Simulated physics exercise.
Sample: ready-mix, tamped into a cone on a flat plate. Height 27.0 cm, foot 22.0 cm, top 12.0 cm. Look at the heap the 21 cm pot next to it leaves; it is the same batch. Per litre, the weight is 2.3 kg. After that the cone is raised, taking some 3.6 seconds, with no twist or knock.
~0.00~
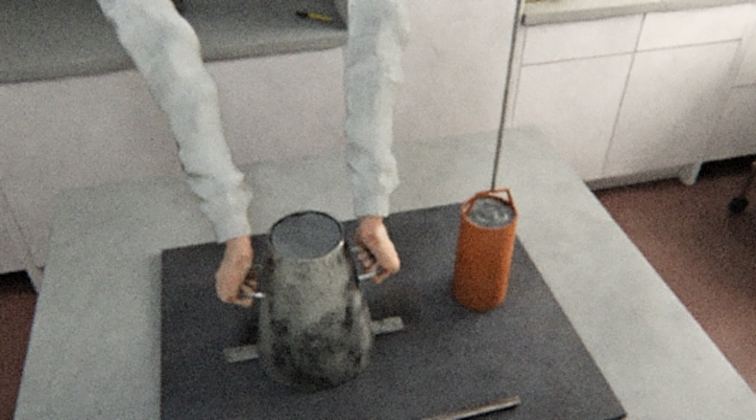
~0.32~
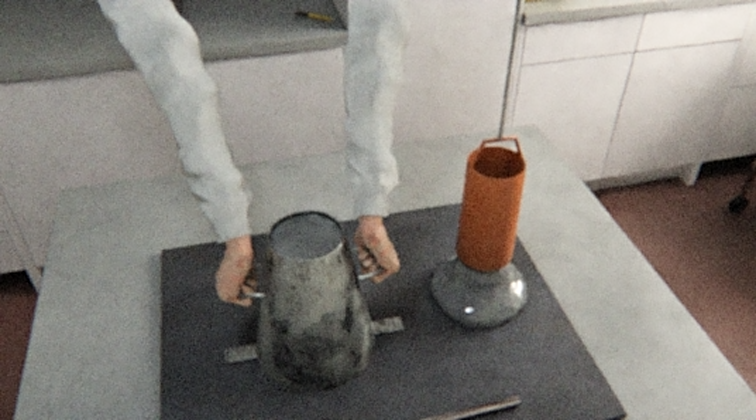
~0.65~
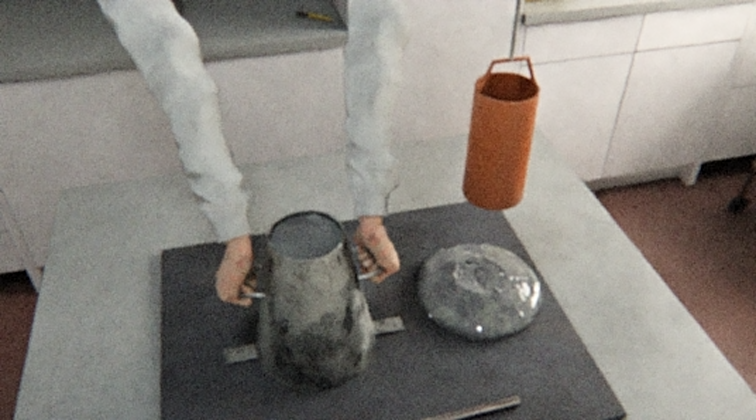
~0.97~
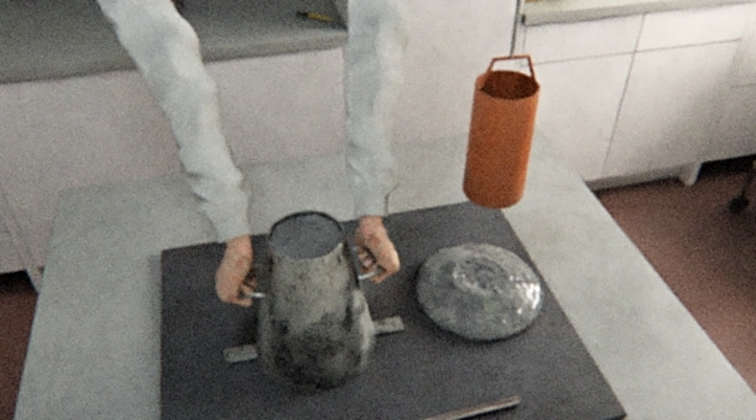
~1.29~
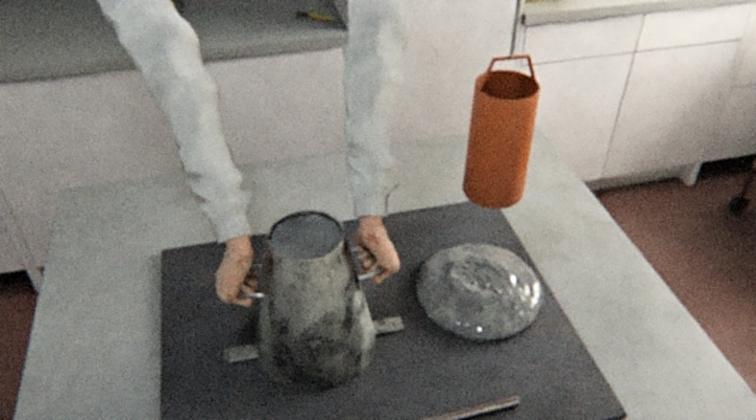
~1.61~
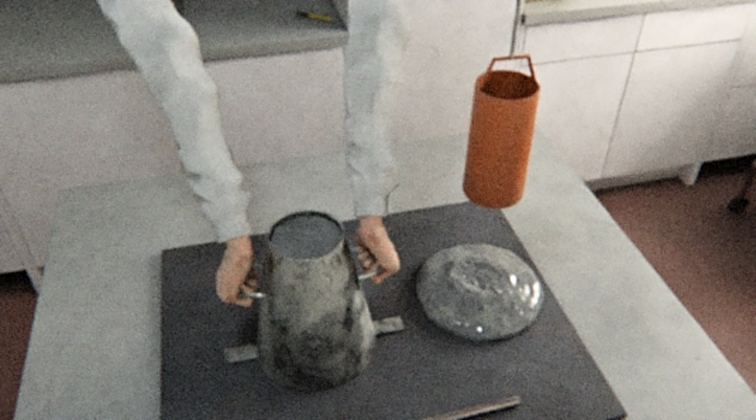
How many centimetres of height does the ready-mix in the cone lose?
About 21 cm.
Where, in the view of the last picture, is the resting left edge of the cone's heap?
(189, 358).
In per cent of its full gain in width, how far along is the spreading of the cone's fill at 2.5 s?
I'd put it at about 70 in a hundred.
After 2.5 s, the cone is up 6.2 cm; the ready-mix has come down 16 cm to 11 cm and is 40 cm wide.
After 3.4 s, the cone is up 17 cm; the ready-mix has come down 21 cm to 6.2 cm and is 47 cm wide.
After 4.3 s, the cone is up 27 cm; the ready-mix has come down 21 cm to 6.2 cm and is 47 cm wide.
After 5.4 s, the cone is clear; the ready-mix has come down 21 cm to 6.1 cm and is 47 cm wide.
After 5.9 s, at rest, the cone is clear; the ready-mix has come down 21 cm to 6.1 cm and is 47 cm wide.
